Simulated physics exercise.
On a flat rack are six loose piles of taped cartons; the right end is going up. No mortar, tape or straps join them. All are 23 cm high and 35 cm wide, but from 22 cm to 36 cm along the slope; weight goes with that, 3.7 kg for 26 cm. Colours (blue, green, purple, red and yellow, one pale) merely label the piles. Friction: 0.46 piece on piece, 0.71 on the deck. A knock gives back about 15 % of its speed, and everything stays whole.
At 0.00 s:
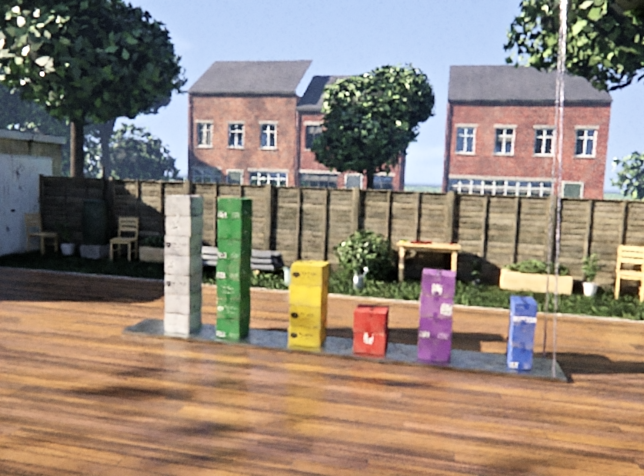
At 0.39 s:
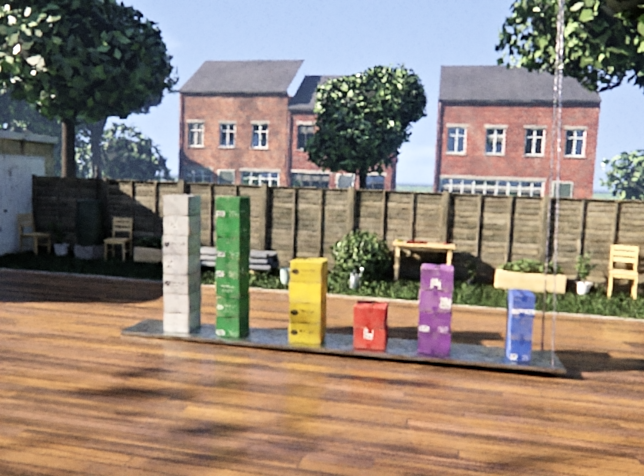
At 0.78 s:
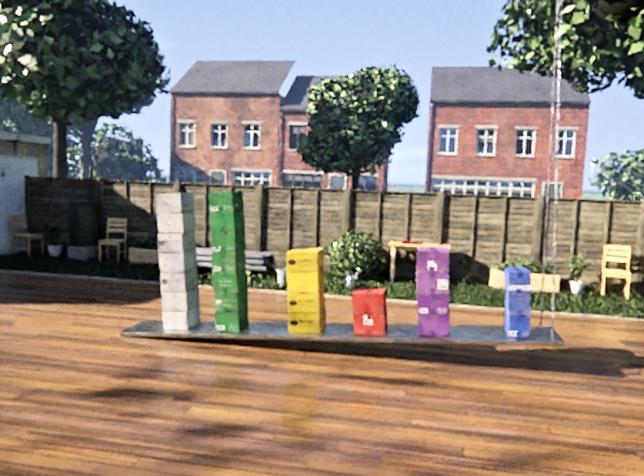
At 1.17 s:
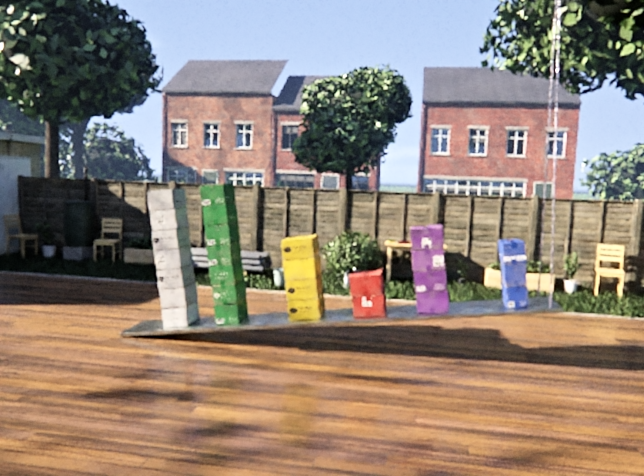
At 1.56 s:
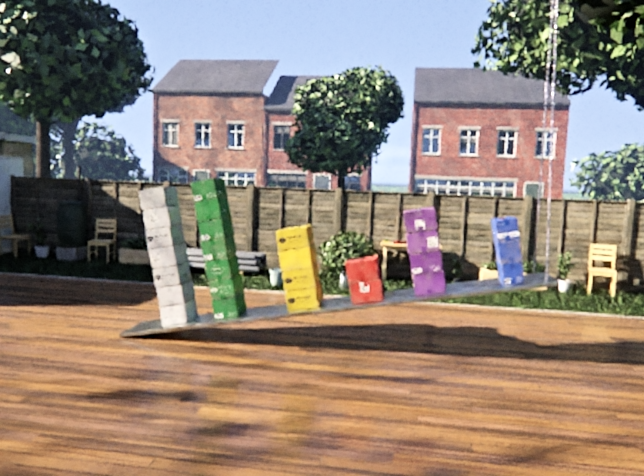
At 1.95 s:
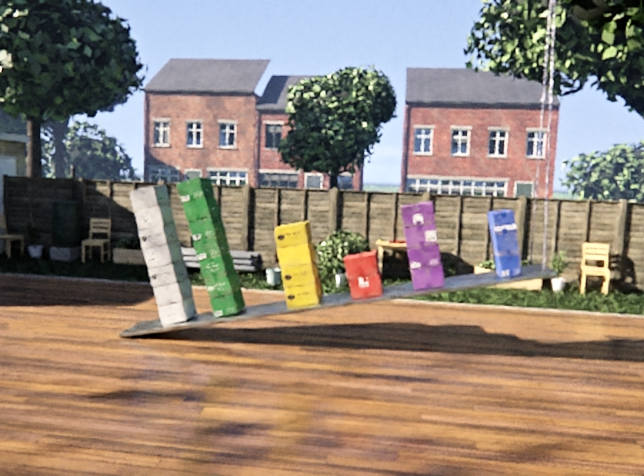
A flat board rises at its right end, tilting six coloured stacks of boxes leftward.
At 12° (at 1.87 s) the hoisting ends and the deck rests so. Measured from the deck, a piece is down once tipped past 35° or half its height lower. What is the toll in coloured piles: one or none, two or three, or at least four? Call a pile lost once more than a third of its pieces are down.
The toll is no more than one.
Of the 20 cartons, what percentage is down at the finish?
About 35 per cent.
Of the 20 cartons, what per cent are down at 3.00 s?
At that moment 35 per cent.
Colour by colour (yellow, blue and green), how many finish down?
Ending so: Yellow 0, blue 0, green 7.
After 2.48 s, slope 12°; 6 of the 20 other cartons down; top green carton leaning 24°, 14 cm lower.
After 3.00 s, slope 12°; 7 of the 20 other cartons down; top green carton on its side.
At rest (4.5 s), slope 12°; 7 of the 20 other cartons down; top green carton leaning 12°, 89 cm lower; top blue carton unmoved. Wrecked, green. As the last picture would show them, middles, top blue carton near (501, 222).
